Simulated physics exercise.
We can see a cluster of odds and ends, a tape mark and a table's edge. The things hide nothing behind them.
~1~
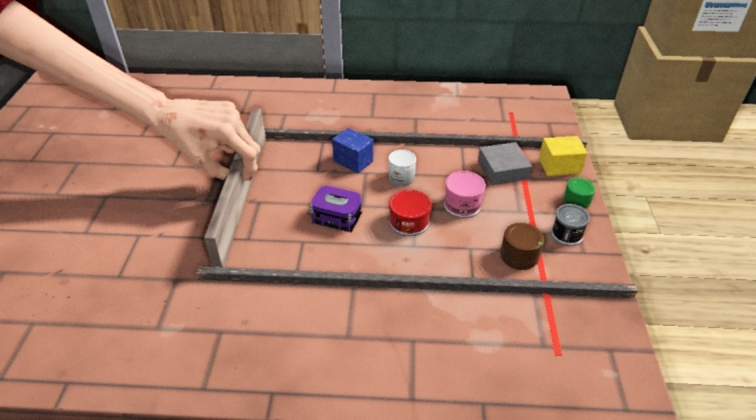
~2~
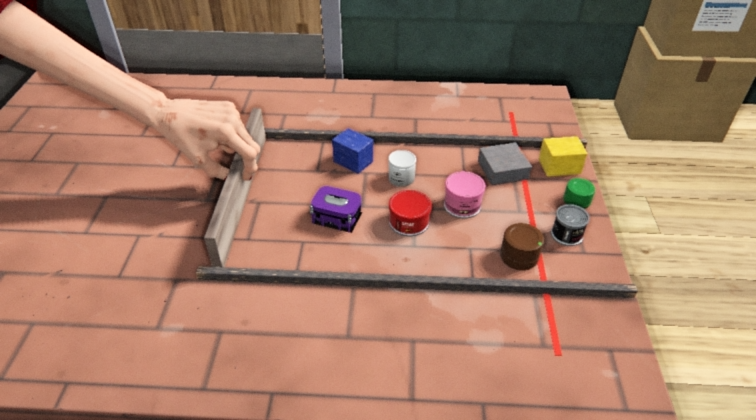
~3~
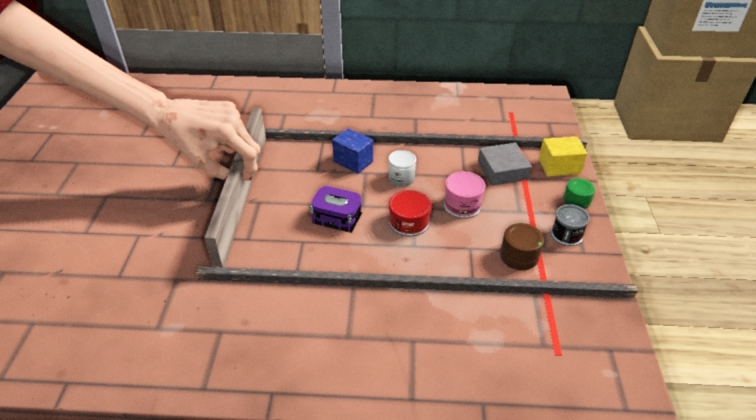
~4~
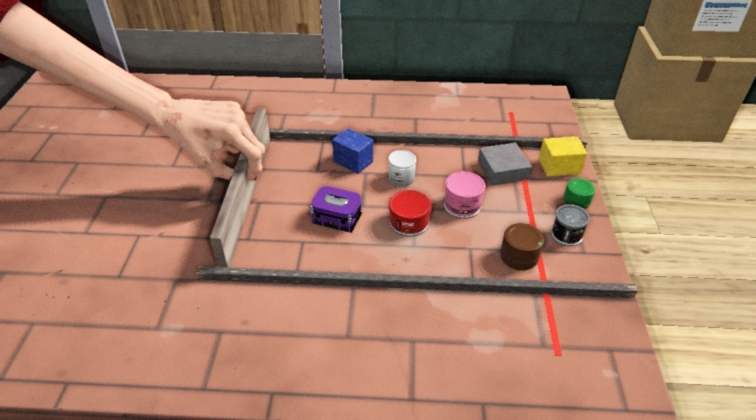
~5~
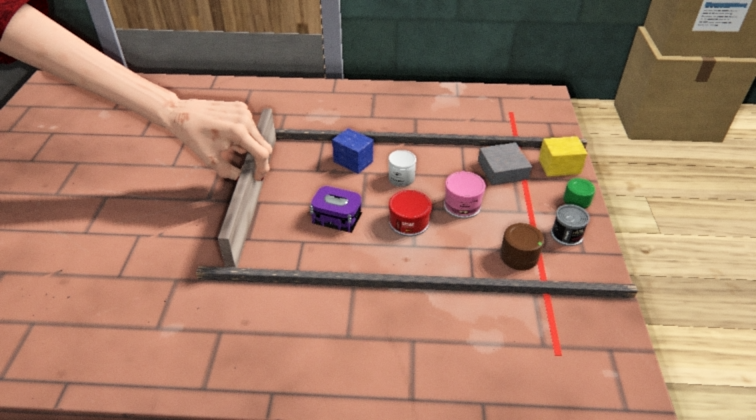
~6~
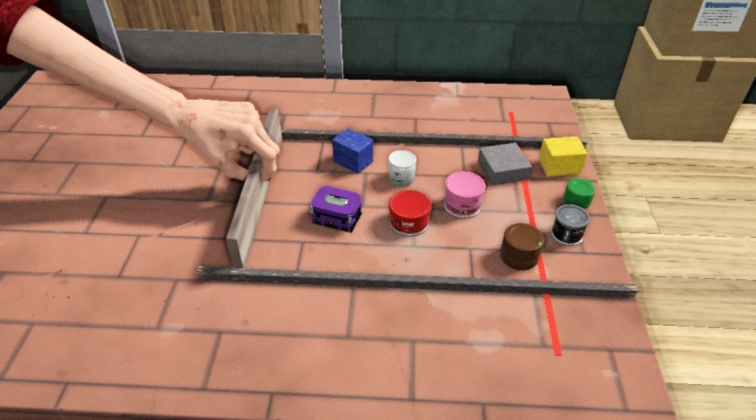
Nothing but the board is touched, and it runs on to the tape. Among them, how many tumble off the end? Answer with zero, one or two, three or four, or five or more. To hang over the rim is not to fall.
One or two.
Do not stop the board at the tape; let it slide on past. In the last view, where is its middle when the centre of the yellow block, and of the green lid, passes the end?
The middle is at (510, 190) when it's the yellow block, and at (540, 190) when it's the green lid.
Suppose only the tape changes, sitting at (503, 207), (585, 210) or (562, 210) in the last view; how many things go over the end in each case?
The counts would be 0, 6 and 5.
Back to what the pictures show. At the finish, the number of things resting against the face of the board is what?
That comes to 4.
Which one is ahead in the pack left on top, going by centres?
I'd go with the green lid.
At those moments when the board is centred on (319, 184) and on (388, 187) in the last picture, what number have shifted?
So far 1, and 5 at the second.
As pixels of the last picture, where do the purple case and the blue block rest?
The purple case comes to rest at (556, 214), and the blue block comes to rest at (538, 150).
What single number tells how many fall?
Altogether the count is 2.
Soon after, none off yet; green lid at rest near (579, 194); yellow block at rest near (562, 156); black tin at rest near (570, 225).
In the end, the number that fall off is one or two; gone, black tin and yellow block.
